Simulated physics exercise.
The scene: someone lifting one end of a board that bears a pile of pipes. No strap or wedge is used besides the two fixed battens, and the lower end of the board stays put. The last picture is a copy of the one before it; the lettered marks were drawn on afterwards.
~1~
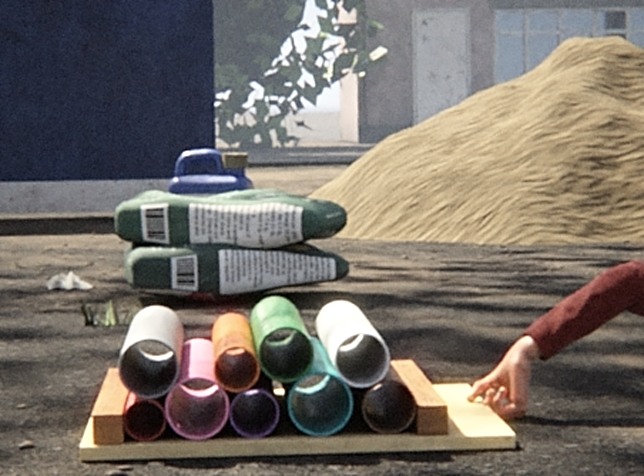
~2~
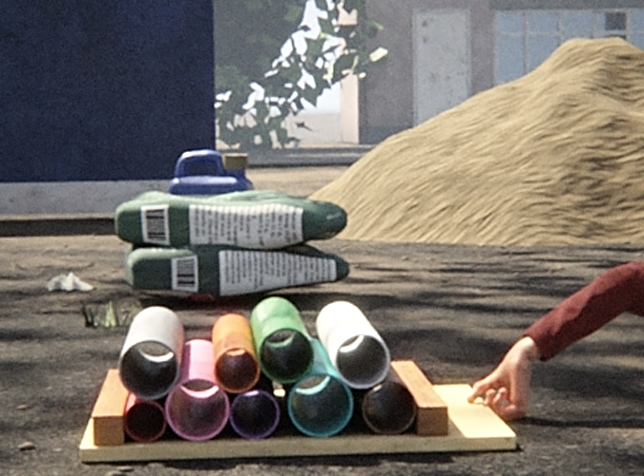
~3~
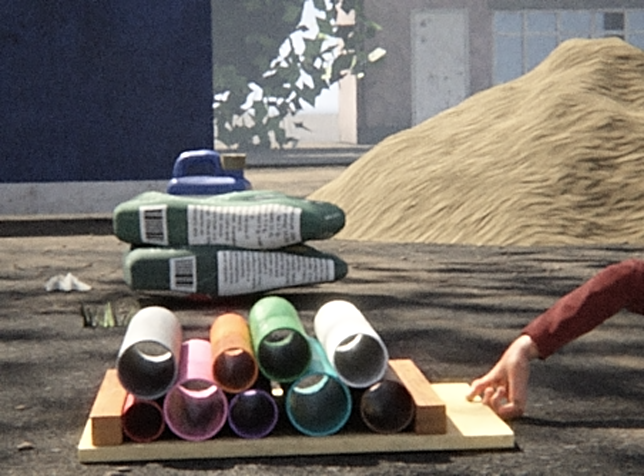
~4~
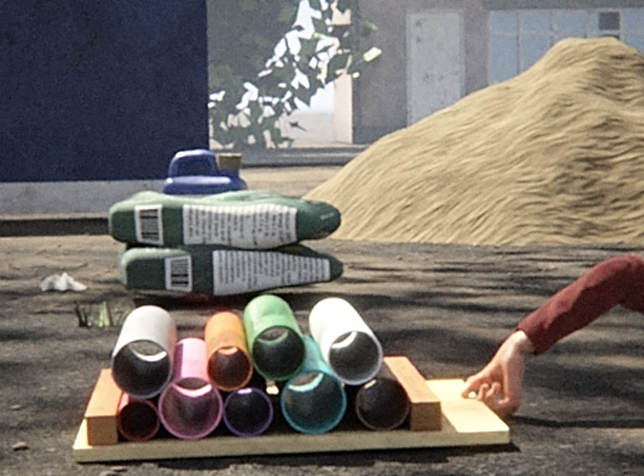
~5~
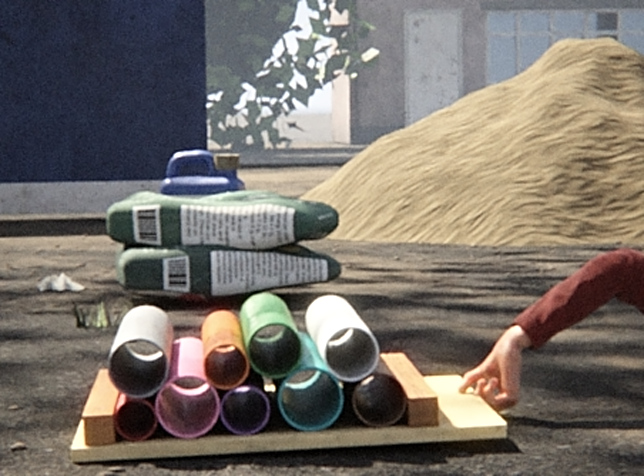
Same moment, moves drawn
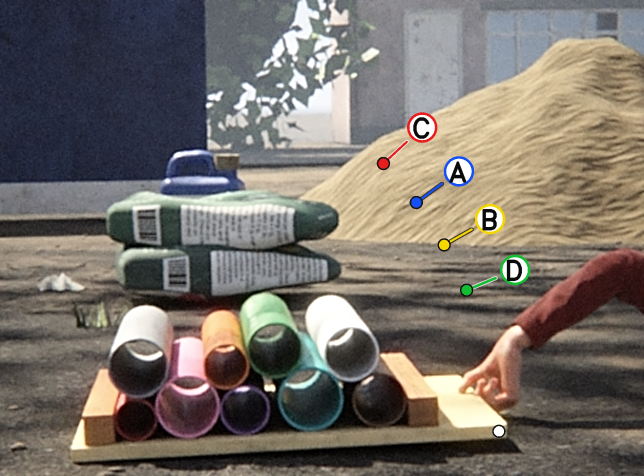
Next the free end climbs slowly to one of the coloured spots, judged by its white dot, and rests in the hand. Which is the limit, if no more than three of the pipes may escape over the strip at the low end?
Raise it to A.
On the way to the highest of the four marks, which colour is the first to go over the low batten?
It is the grey one.
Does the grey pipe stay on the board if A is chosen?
The grey pipe: No.
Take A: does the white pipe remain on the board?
Yes.
On the marked copy, A at (417, 202); B at (444, 245); C at (383, 163); D at (467, 290); the white dot at (499, 431).
With A. Early on, board at 19°.
Further on, board at 35°.
At the end, board at 35°, three over the low batten (grey, orange, green).
As for the rest, B three over the low batten (grey, orange, green); C four over the low batten (grey, white, orange, green); D two over the low batten (grey, orange).
